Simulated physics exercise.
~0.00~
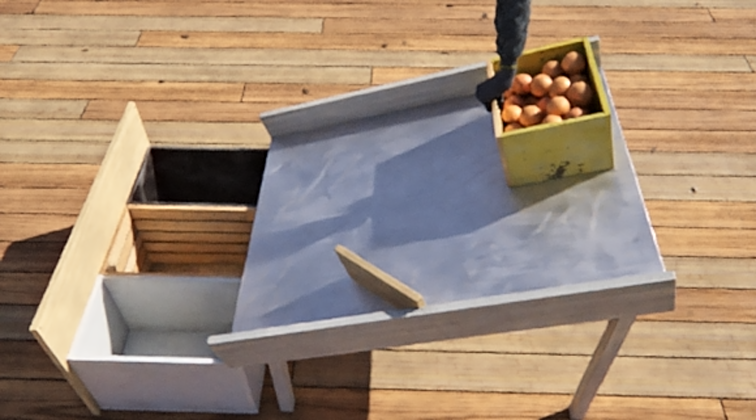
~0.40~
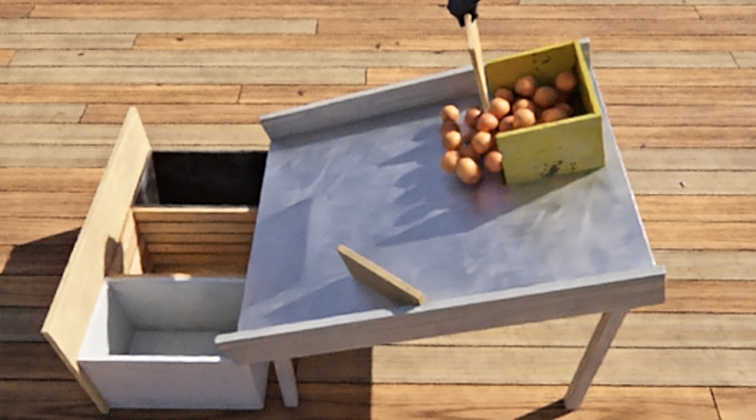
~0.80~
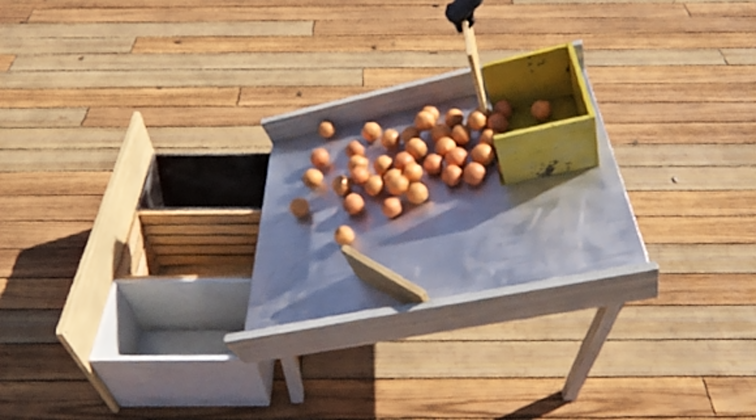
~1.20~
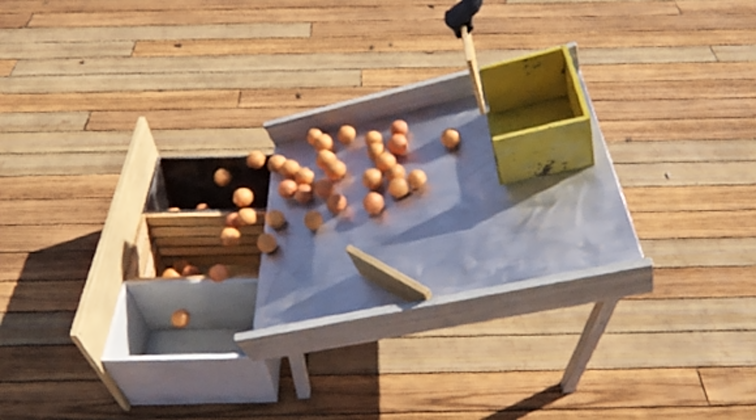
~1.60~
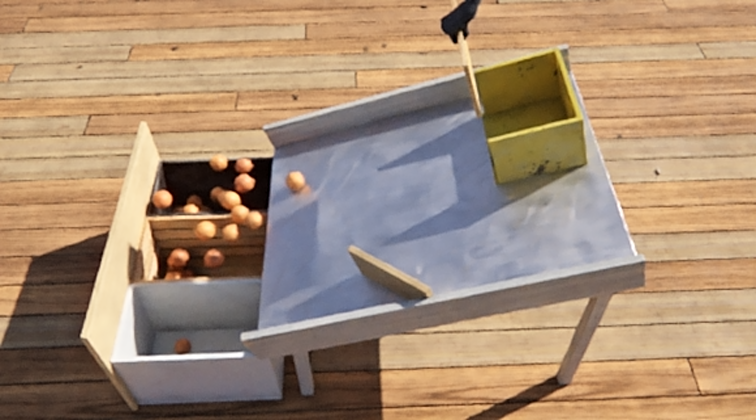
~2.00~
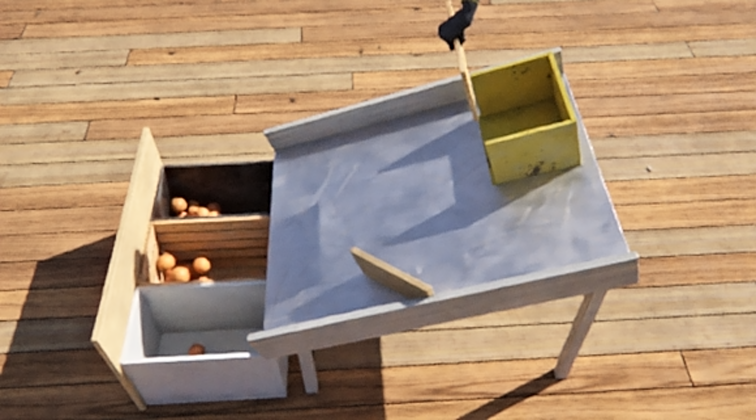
The footage shows a dark-gloved hand lifting a wooden gate on a yellow box, letting orange balls roll left down a sloping table with an angled board, and drop into bins, with most resting in the black and wooden bins and the yellow box left empty.
